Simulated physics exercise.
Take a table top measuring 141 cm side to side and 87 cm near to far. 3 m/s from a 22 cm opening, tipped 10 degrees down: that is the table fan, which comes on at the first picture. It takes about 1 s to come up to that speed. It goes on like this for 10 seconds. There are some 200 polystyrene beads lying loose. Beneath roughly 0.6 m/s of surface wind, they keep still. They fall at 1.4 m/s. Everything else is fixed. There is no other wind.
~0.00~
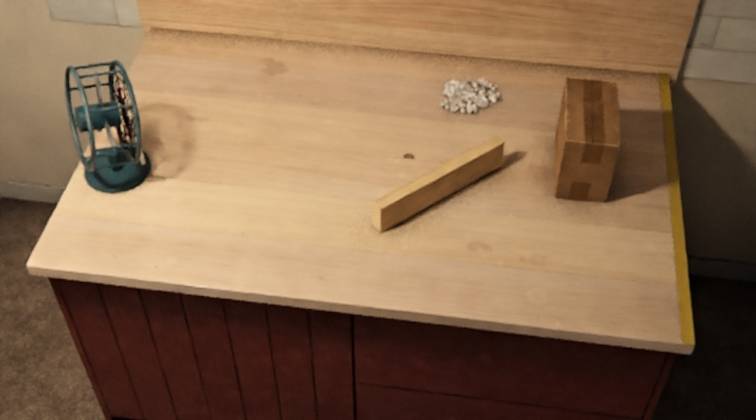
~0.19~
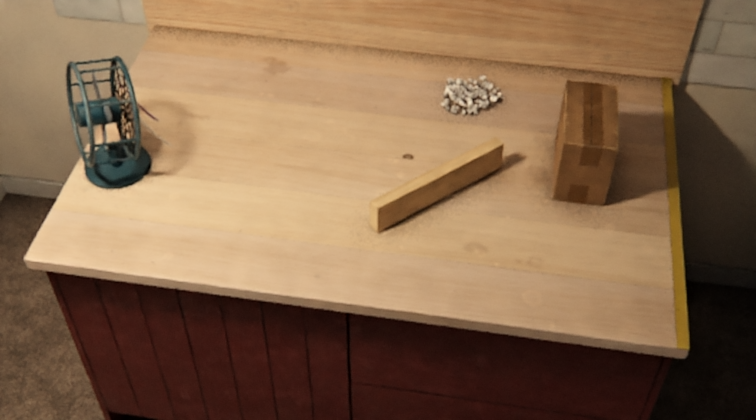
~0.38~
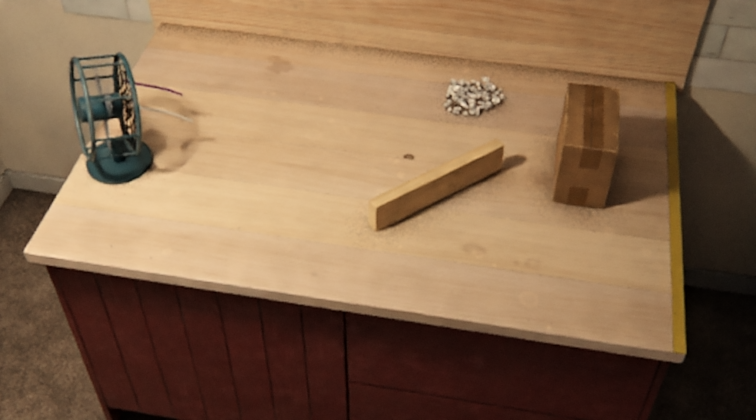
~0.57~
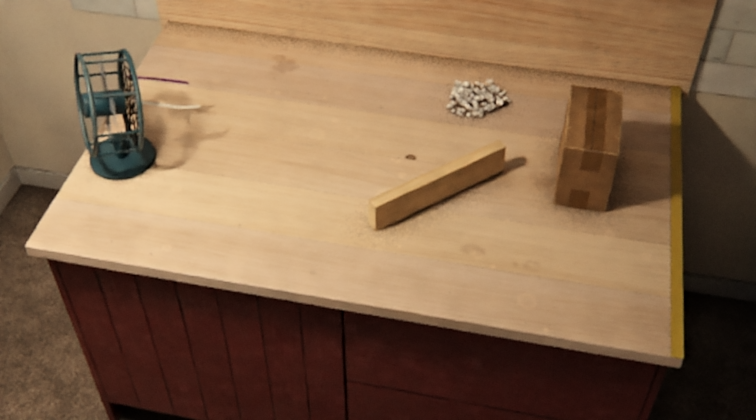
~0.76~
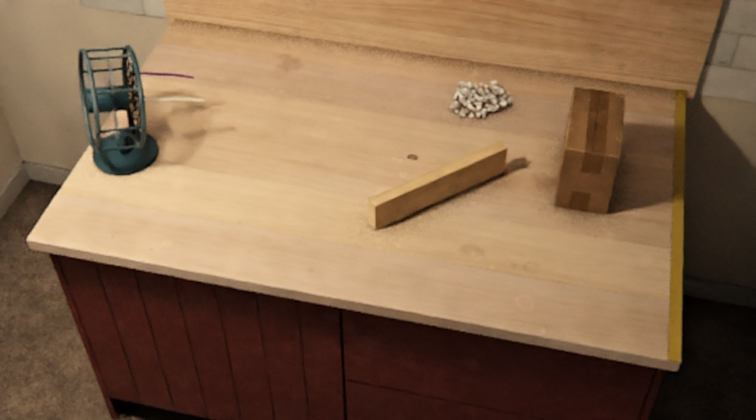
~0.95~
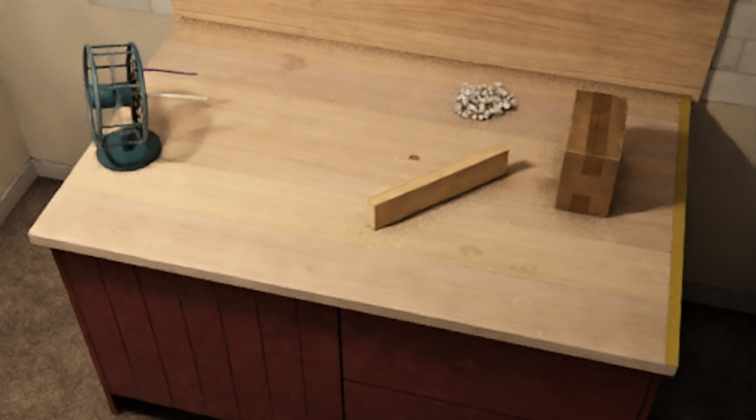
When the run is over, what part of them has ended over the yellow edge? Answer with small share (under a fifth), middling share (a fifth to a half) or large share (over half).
A large share.
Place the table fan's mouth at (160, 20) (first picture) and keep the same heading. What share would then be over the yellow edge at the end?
Around 30 per cent would end up there.
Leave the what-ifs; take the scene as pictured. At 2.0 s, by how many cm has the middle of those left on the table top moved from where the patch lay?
Centre offset: Approx. 25 cm.
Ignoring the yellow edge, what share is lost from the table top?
Estimate: Near 0 %.
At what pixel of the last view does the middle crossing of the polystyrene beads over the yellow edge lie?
(688, 154).
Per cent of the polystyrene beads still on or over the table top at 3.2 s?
Around 15 %.
After 2.0 s, 79 % are over the yellow edge; the middle of those still in play is near (557, 157); 56 % have settled or left.
After 3.2 s, 84 % are over the yellow edge; the middle of those still in play is near (533, 253); 84 % have settled or left.
After 5.5 s, 86 % are over the yellow edge; 86 % have settled or left.
After 10.0 s, at the end, 86 % are over the yellow edge.
